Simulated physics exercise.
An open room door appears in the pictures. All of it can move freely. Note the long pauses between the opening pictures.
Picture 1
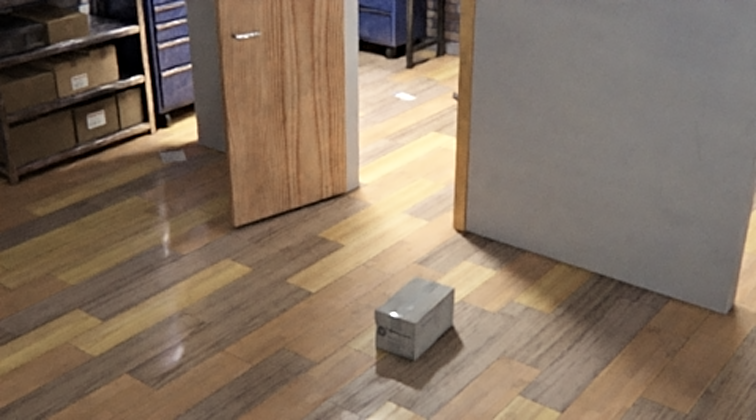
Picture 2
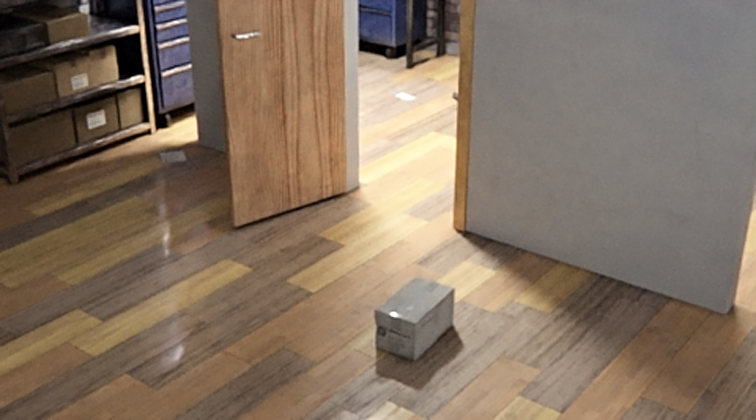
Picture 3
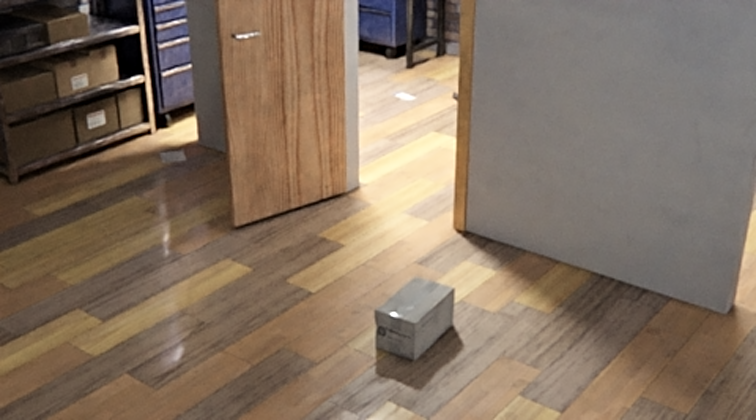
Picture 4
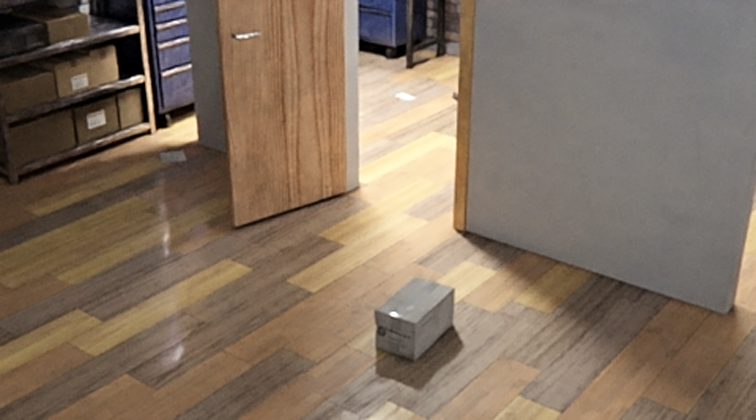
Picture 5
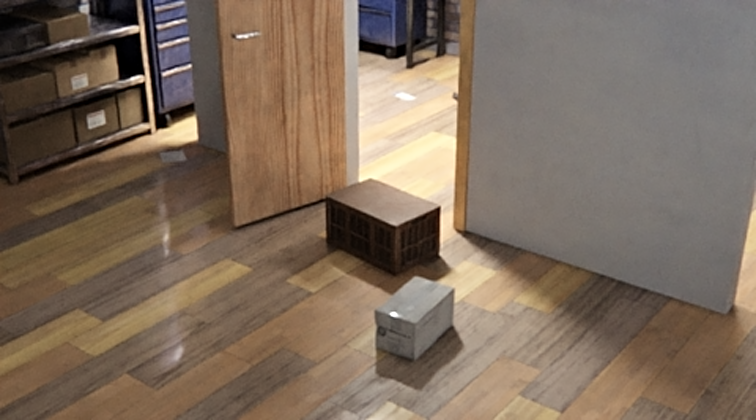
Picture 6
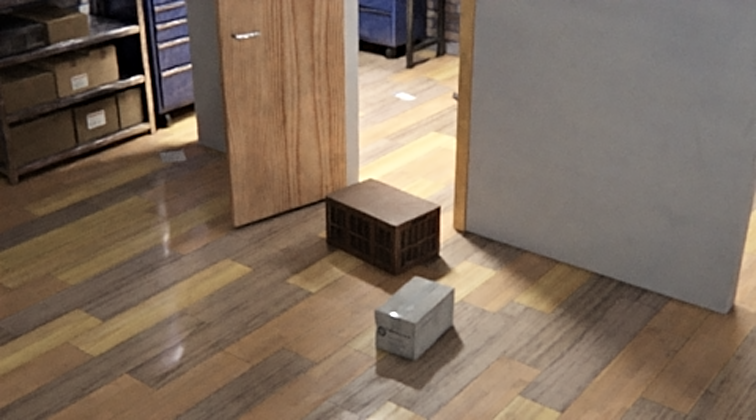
In a room with a wood-plank floor, a wooden door stands wide open and a small box sits still on the floor; later, a larger brown chest appears behind it near the doorway, and nothing else visibly moves.
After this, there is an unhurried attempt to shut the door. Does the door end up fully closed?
No.
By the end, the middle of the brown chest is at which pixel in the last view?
It ends up near (423, 226).
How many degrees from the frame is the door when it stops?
Near 40° open.
Then, 0.70 s past the last view, door 80° open.
Then, 1.30 s past the last view, door 54° open; brown chest displaced a little near (398, 226).
Then, 4.50 s past the last view, door 46° open; brown chest displaced a little near (413, 226).
Finally, door 40° open; moved from the start, brown chest; white box still in place. Final places as the last picture's camera would see them, brown chest near (423, 226).
